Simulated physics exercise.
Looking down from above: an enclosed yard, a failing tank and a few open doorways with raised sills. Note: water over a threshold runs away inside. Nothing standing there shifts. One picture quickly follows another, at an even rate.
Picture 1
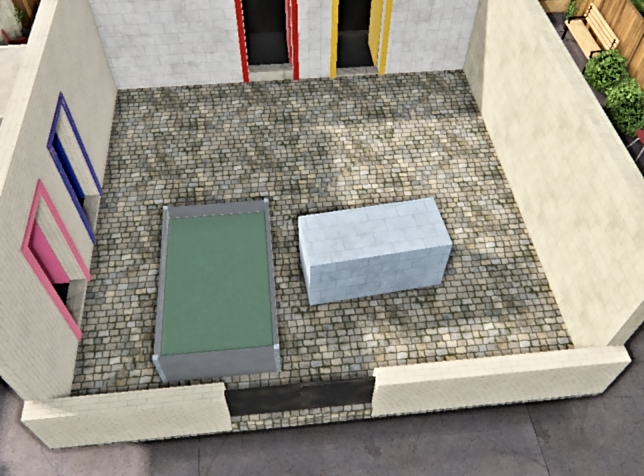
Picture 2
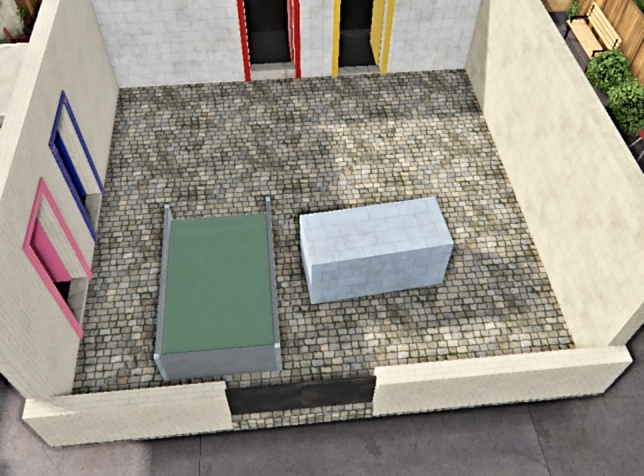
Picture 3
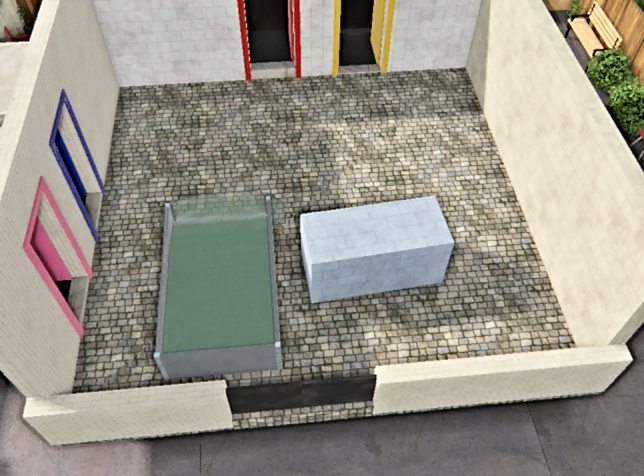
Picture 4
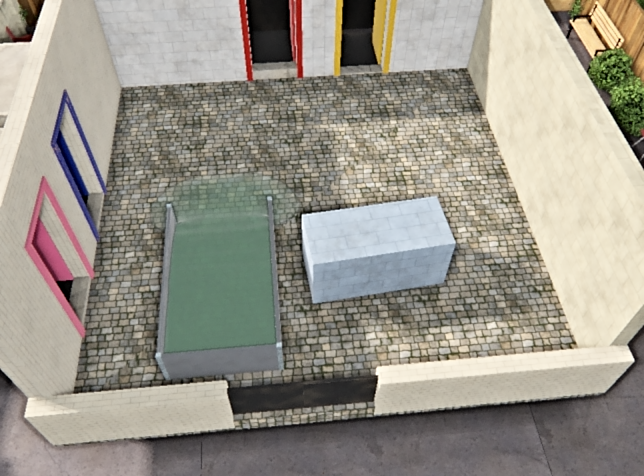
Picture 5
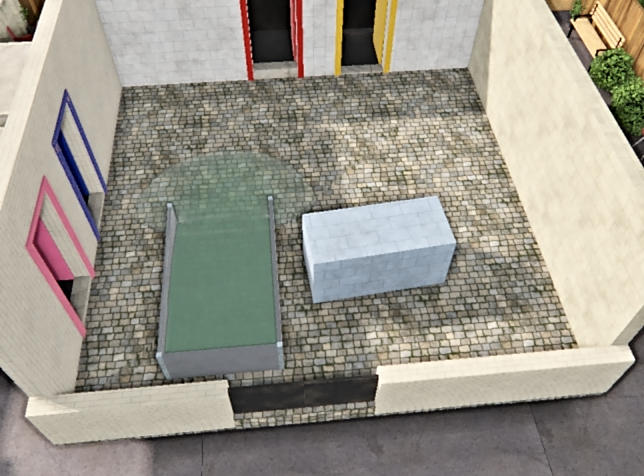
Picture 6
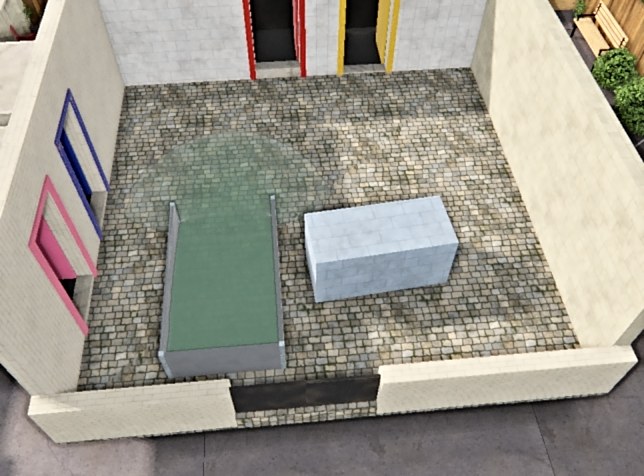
Greenish water poured out of the far side of a rectangular tank in a walled, cobbled yard, then spread across the stones in a widening rounded sheet, while the pale block beside it stayed put.
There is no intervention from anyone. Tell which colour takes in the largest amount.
The largest amount goes in at yellow.
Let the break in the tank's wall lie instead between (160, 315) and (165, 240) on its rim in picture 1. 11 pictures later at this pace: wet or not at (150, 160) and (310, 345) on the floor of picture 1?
Point one soaked, point two left dry.
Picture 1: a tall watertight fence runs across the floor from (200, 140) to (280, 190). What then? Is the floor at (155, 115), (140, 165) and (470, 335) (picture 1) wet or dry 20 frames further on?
In sequence: Swamped, swamped, spared.
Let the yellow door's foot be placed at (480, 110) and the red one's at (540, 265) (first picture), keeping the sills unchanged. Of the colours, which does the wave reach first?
I'd go with the blue-painted one.
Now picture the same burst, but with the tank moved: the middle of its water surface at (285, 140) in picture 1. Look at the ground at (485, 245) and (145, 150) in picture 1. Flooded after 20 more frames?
The first point is unwetted and the second is taken by the flood.
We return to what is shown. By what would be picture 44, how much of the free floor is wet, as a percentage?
Roughly 60 percent.
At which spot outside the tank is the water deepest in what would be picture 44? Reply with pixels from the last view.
I'd mark about pixel (441, 91).
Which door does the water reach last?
That would be the door marked pink.
A moment on, water covers 30 % of the floor; yellow door not reached, blue door wet at the sill, nothing in, pink door not reached, red door wet at the sill, nothing in.
Next, water covers 35 % of the floor; yellow door not reached, blue door wet at the sill, nothing in, pink door not reached, red door wet at the sill, nothing in.
Then, water covers 45 % of the floor; yellow door some in, blue door wet at the sill, nothing in, pink door not reached, red door wet at the sill, nothing in.
Later, water covers 60 % of the floor; yellow door some in, blue door wet at the sill, nothing in, pink door wet at the sill, nothing in, red door wet at the sill, nothing in.
In the end, water covers 90 % of the floor; yellow door some in, blue door wet at the sill, nothing in, pink door wet at the sill, nothing in, red door wet at the sill, nothing in; the yellow door has let in the most.
